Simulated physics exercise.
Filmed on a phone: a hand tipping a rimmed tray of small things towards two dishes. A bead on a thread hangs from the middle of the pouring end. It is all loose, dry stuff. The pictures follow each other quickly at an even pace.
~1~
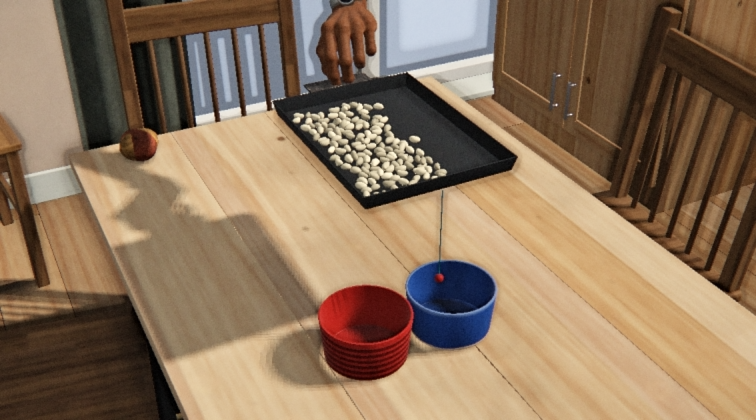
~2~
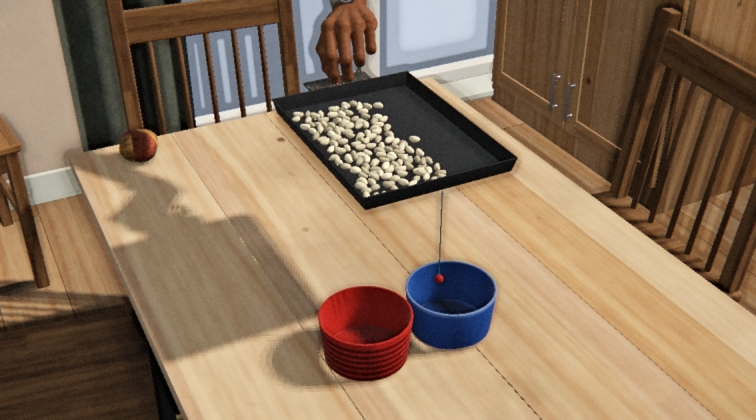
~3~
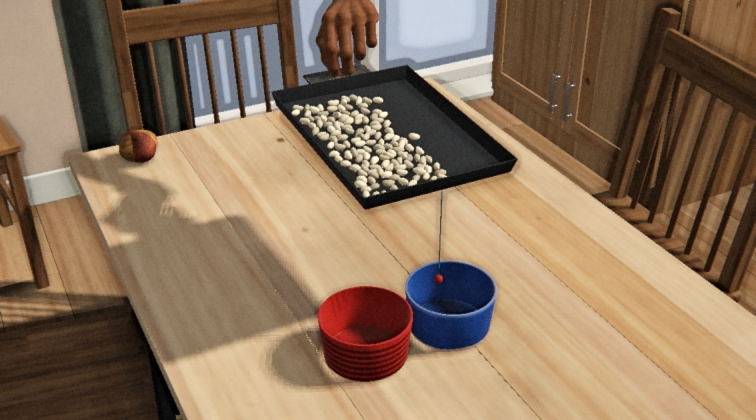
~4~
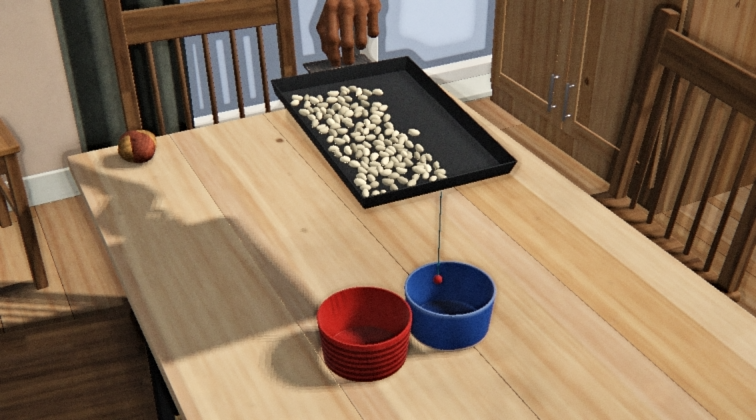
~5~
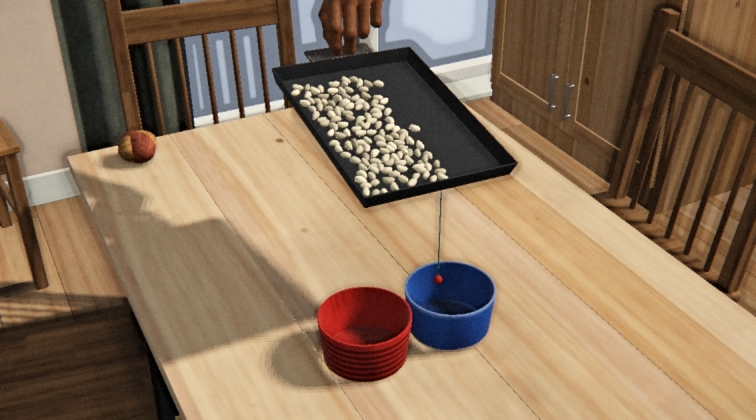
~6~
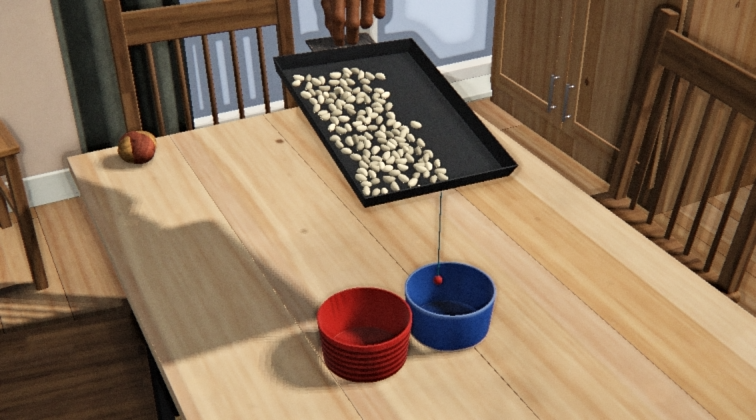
We see a hand holding a black rimmed tray of white beans above a red dish and a blue dish on a wooden table, slowly raising its far end while the beans stay nearly still on the tray.
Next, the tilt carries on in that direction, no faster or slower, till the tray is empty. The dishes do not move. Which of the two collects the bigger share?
Fuller: The right dish.
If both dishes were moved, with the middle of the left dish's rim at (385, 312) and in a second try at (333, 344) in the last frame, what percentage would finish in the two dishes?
Roughly 40 per cent, and 30 per cent.
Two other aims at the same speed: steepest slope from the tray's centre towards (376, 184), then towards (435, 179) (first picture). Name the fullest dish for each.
The first try: The left dish. The second: Right.
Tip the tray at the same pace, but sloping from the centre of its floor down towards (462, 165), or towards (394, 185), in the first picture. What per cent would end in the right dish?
Near 30 % and 0 %.
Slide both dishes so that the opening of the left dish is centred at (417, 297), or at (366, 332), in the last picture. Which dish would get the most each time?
In turn: The right one; the right-hand dish.
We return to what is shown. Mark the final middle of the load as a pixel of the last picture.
Roughly at (485, 346).
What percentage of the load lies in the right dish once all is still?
Near 30 %.
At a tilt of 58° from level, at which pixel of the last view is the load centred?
At about (439, 160).
Soon, tray tipped steeply; nearly all on the tray; a stray few in the air.
A while on, tray tipped right over; nearly all on the tray; a stray few in the right dish; a small part outside both; a stray few in the air.
Towards the end, tray tipped past a quarter turn; a stray few in the left dish; about a quarter in the right dish; about two thirds outside both.
Finally, tray tipped past a quarter turn; a stray few in the left dish; about a quarter in the right dish; about two thirds outside both.
